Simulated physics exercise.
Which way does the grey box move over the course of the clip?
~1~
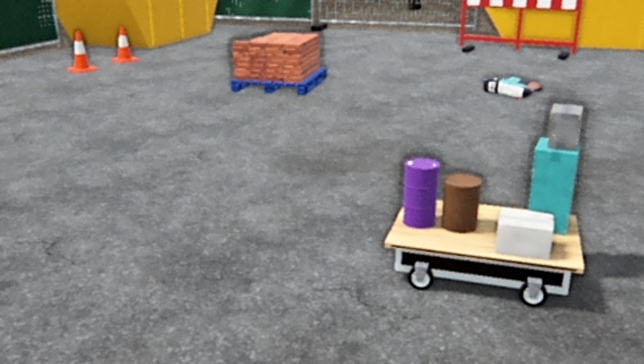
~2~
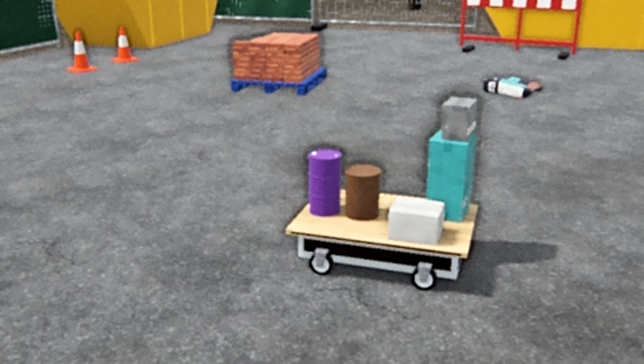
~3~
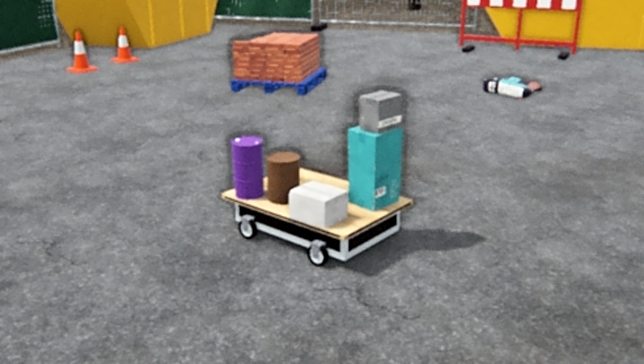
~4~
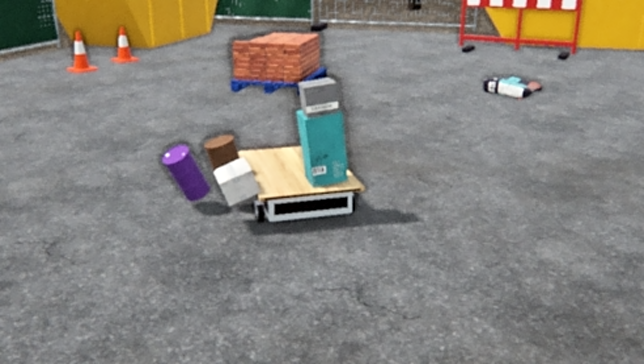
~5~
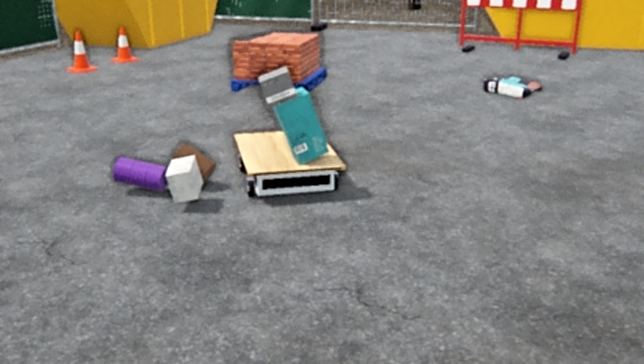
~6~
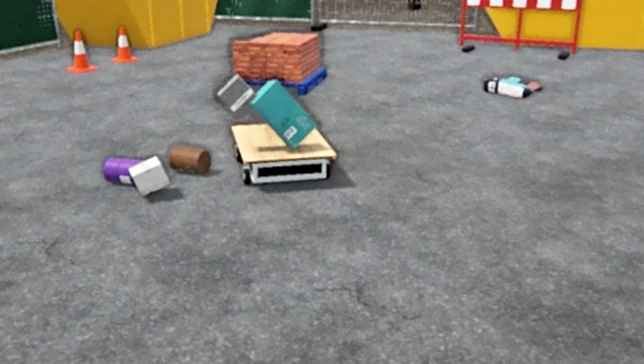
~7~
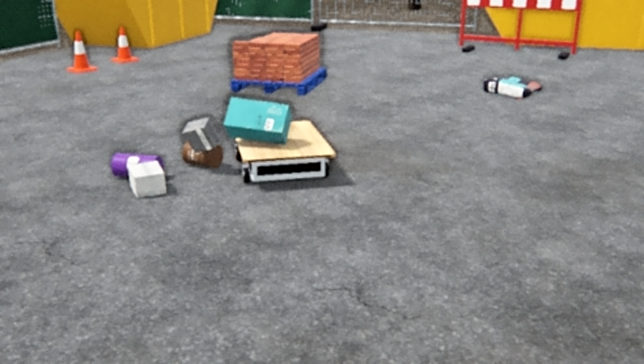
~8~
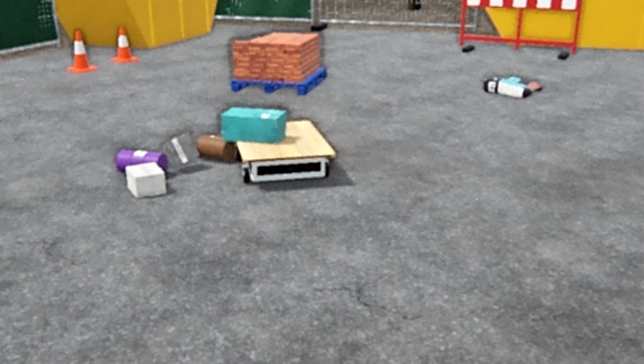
The grey box moves to the left, first riding on the cart and then falling off its left side.
